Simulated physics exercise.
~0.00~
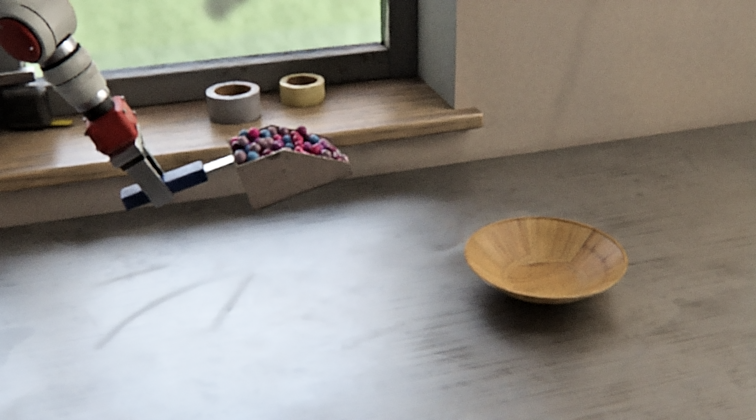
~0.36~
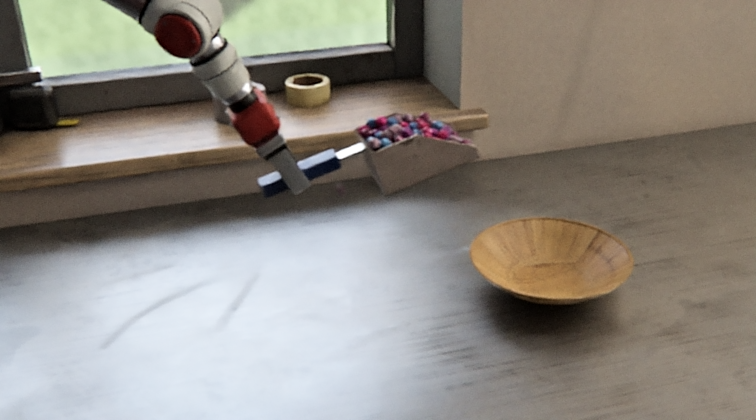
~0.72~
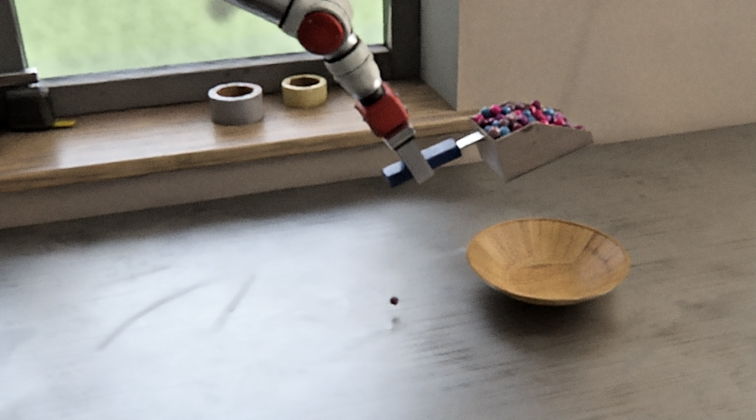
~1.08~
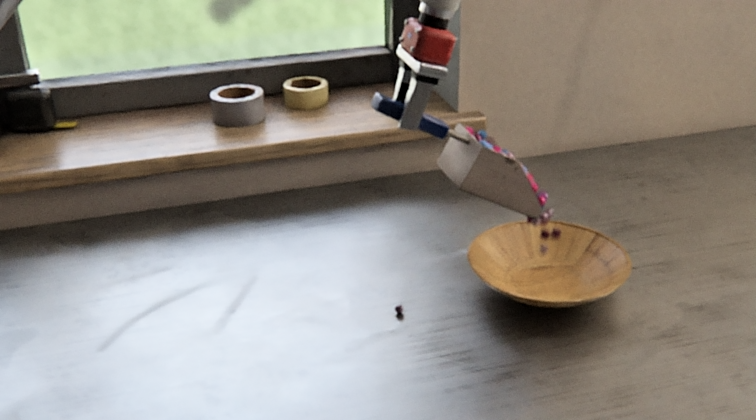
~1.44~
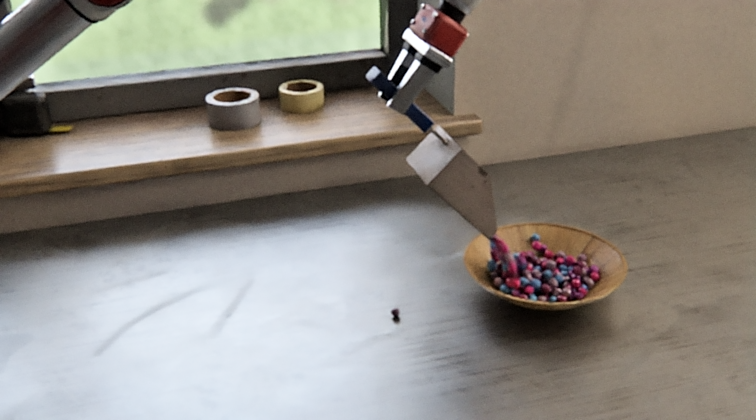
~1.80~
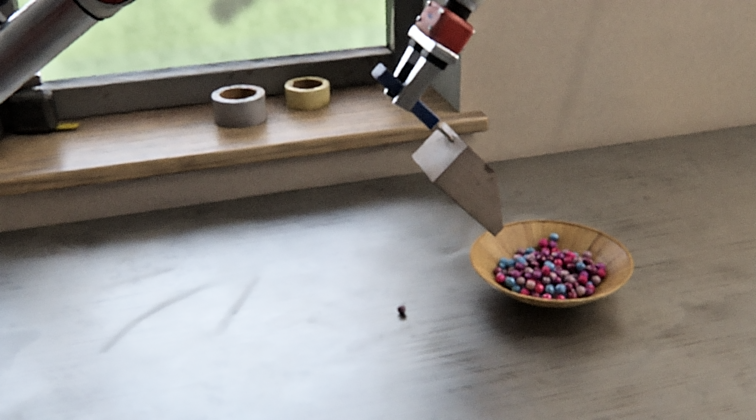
On a grey table beside a window, a robot arm carried a scoop heaped with small red and blue balls to the right, dropping a bit on the tabletop, then tipped the rest into a wooden bowl and held the emptied scoop tilted there.
